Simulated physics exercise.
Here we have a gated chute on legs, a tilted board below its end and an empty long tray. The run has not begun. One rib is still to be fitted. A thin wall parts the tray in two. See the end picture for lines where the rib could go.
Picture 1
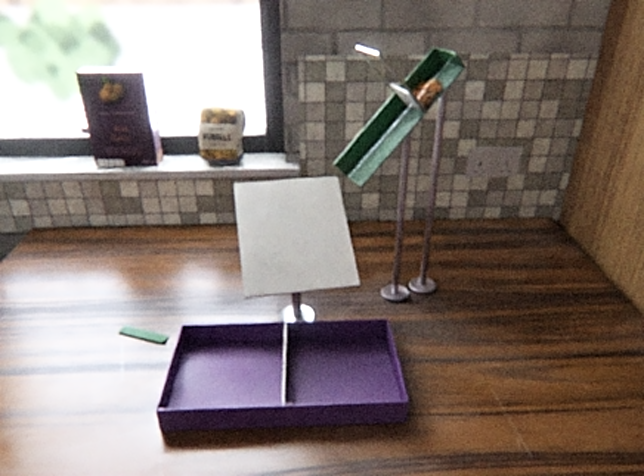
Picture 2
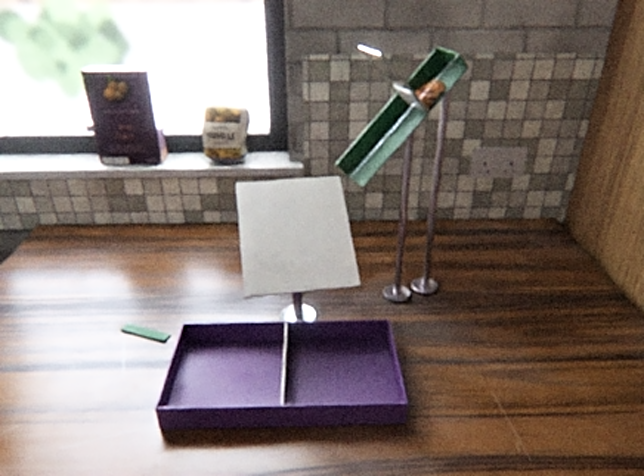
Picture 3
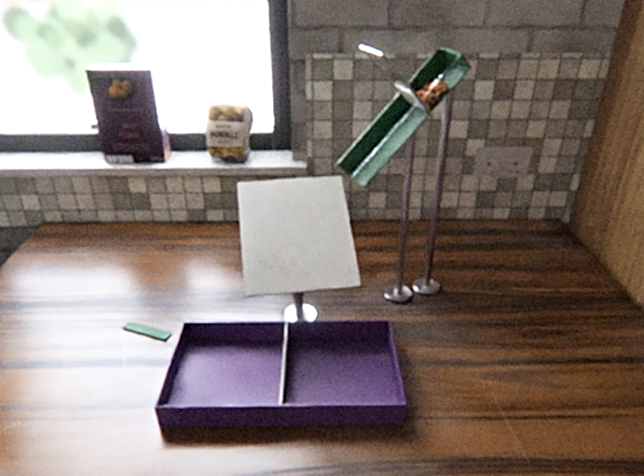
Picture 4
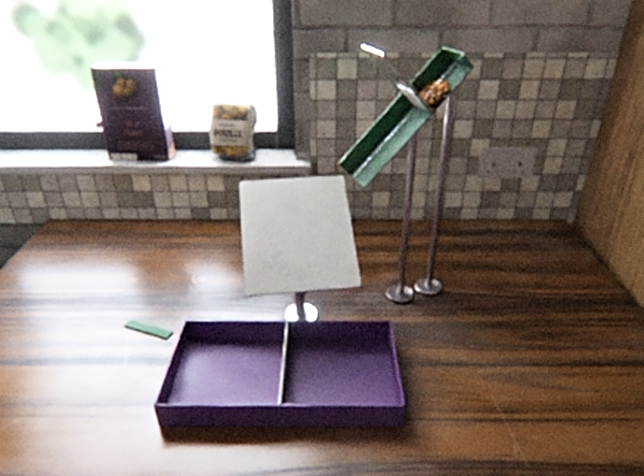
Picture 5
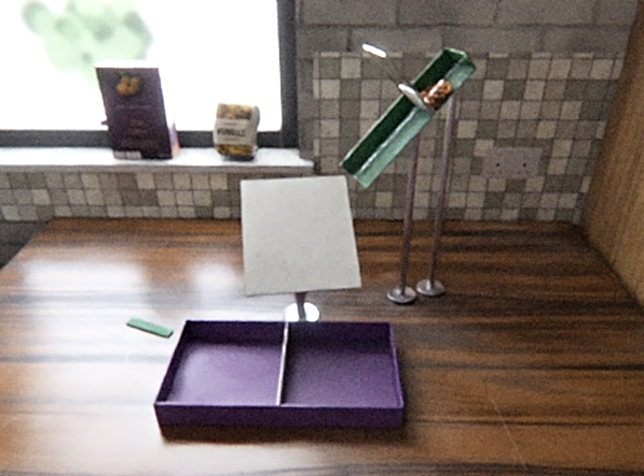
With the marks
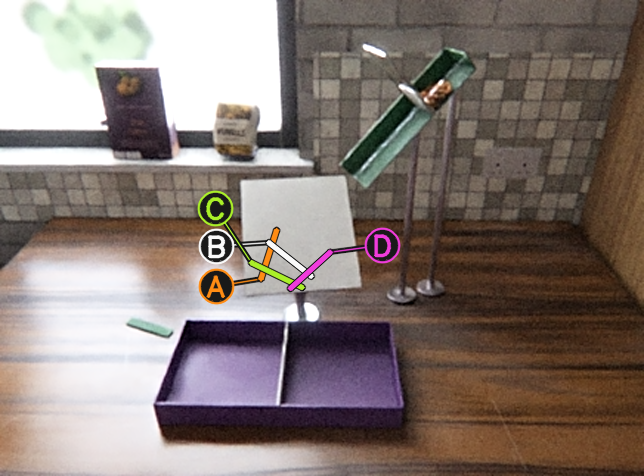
To begin with, a green chute on thin metal legs slopes down to the left, a small brownish load near its top, above a tilted pale board and an empty, divided purple tray. The view drifts very slightly, while the load stays put and nothing else visibly moves.
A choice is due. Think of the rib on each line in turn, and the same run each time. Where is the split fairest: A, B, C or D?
I would pick line A.
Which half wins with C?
The right half.
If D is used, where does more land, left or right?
More lands on the left.
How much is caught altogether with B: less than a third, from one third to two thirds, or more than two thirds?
More than two thirds.
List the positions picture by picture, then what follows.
Load behind the gate (423, 96), roasted chickpeas; lip of the chute (353, 181), sloping fairly steeply, in the first frame.
Middle of the board (296, 232), tilted fairly steeply; middle of its low edge (304, 291); of its high edge (288, 180), in the second frame.
Front corners of the tray (155, 406) and (405, 404); front end of its middle wall (280, 405); gate still shut (406, 92), in the third frame.
Middle of the load (430, 96); lip (357, 181), in the fourth frame.
Middle of the load (432, 97); lip (359, 182), in the fifth frame.
On the marked copy, line A from (276, 230) to (260, 278); line B from (268, 242) to (311, 276); line C from (251, 262) to (302, 287); line D from (330, 252) to (290, 288).
Choosing A, of what is caught, roughly two thirds in the left half, roughly a third in the right.
Choosing B, of what is caught, about a tenth in the left half, almost all in the right.
Choosing C, of what is caught, about a tenth in the left half, almost all in the right.
Choosing D, of what is caught, almost all in the left half, about a tenth in the right.
